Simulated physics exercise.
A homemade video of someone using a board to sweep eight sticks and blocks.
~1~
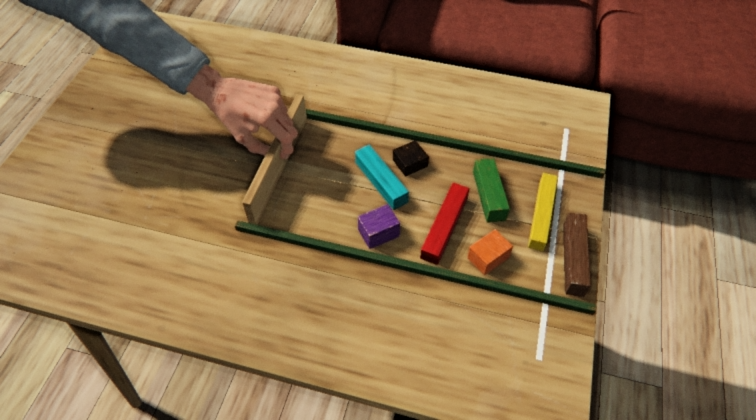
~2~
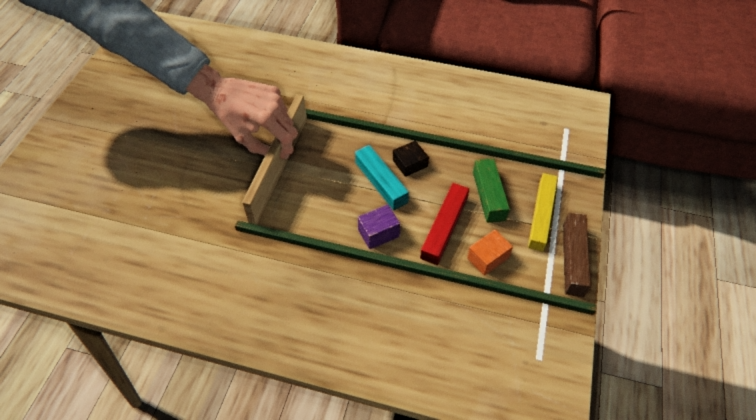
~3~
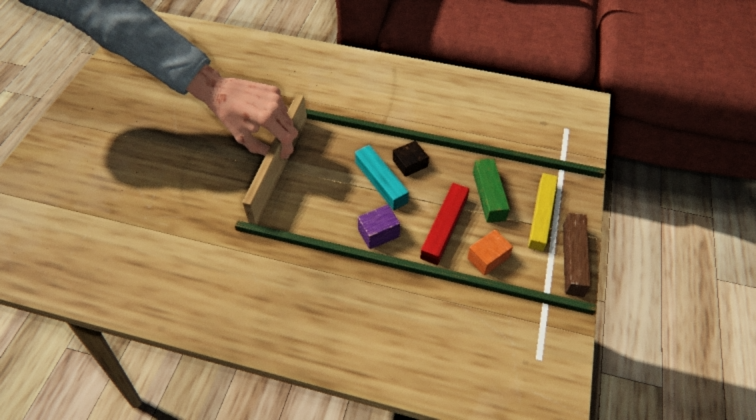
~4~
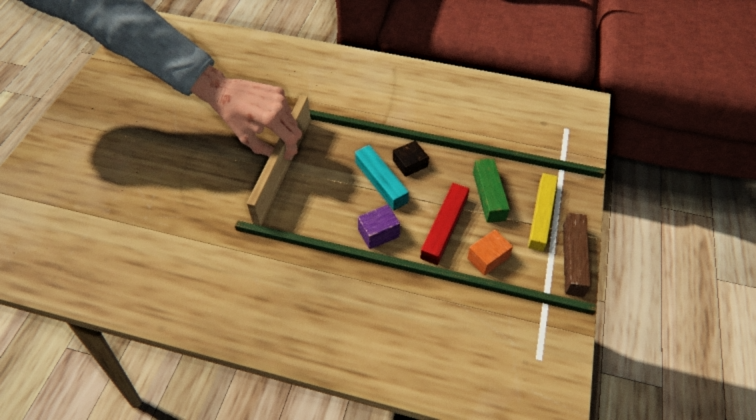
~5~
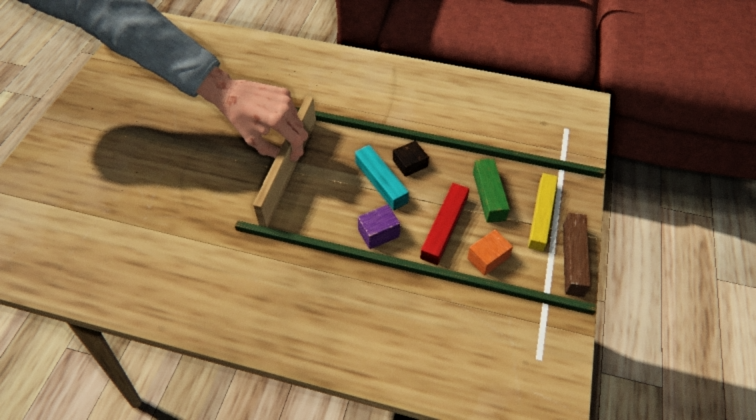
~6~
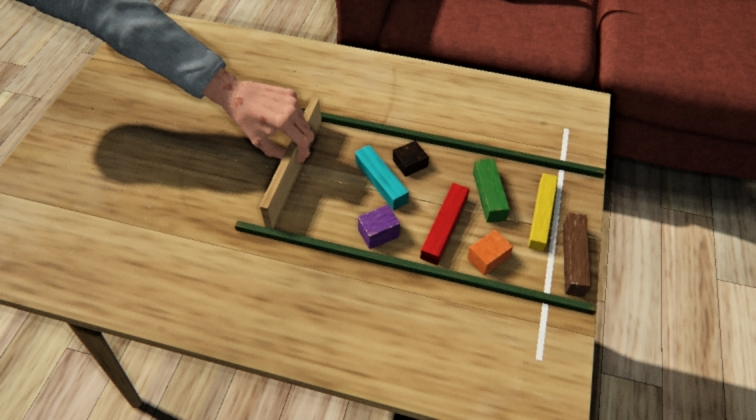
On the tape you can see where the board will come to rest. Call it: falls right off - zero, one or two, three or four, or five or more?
Call: Three or four.
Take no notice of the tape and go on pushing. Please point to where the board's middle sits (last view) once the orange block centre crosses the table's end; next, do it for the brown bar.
Around (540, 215), then around (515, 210).
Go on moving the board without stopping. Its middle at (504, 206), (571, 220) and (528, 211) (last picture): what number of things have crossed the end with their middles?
The numbers past the end are 0, 5 and 1.
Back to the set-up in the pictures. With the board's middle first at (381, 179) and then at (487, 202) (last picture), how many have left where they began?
At first I count 3, and then 7.
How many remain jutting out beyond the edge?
As for overhanging, the count is 1.
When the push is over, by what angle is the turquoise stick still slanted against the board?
I'd put it at about 0°.
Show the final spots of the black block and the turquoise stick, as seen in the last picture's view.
In order, first (575, 179), then (566, 222).
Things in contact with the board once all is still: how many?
That makes 3.
Soon after, none off yet; brown bar at rest near (576, 254); yellow bar at rest near (543, 211); orange block at rest near (490, 252).
In the end, the number that fall off is three or four; gone, green bar, orange block, yellow bar and brown bar.
